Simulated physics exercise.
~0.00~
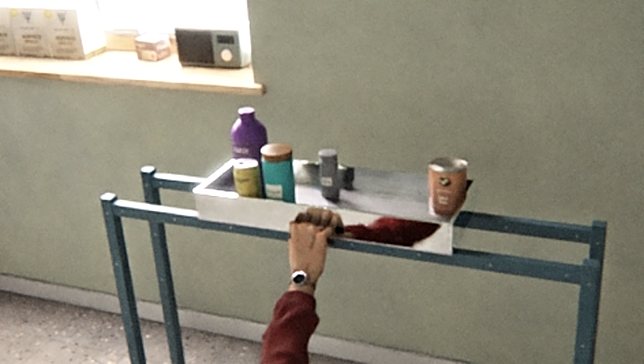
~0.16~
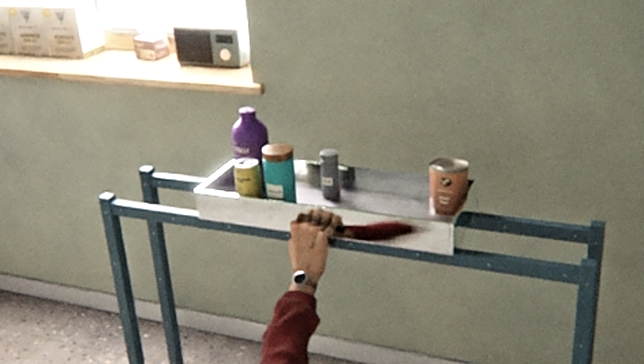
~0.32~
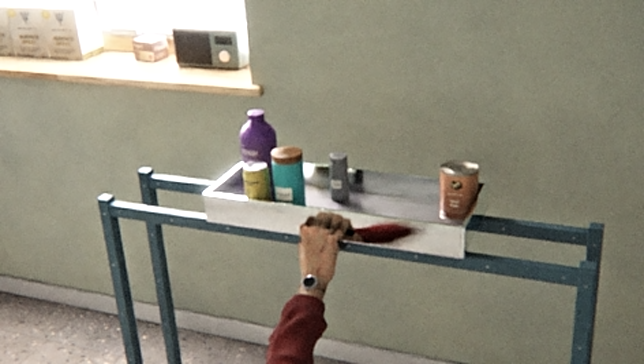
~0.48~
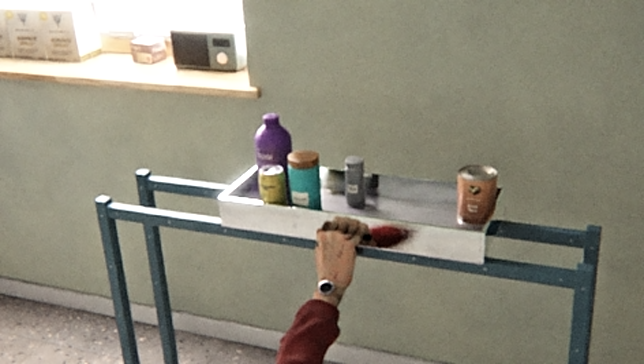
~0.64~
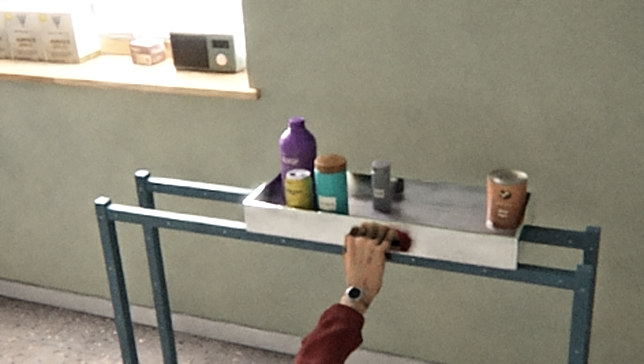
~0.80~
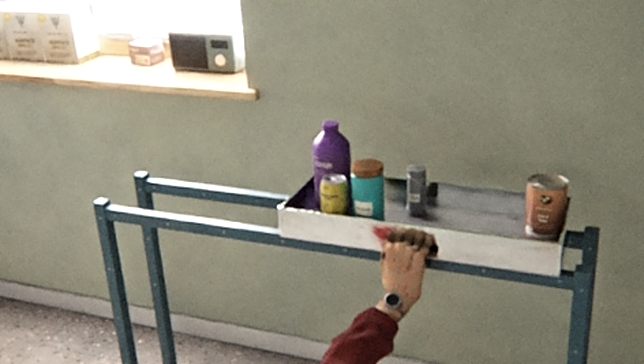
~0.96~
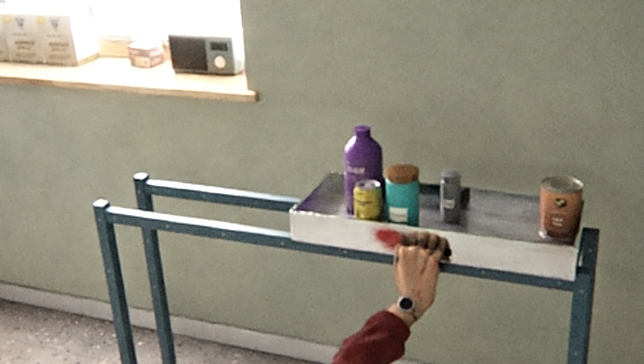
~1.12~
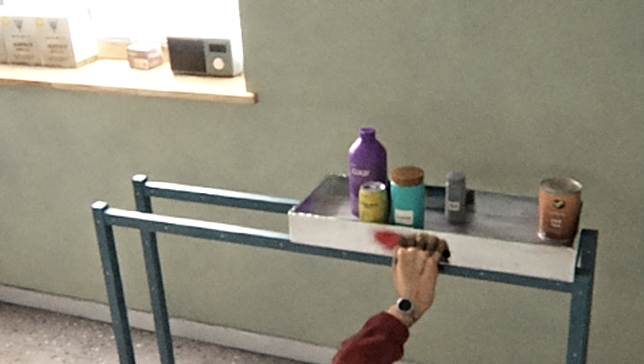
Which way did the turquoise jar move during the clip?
The turquoise jar moved to the right.
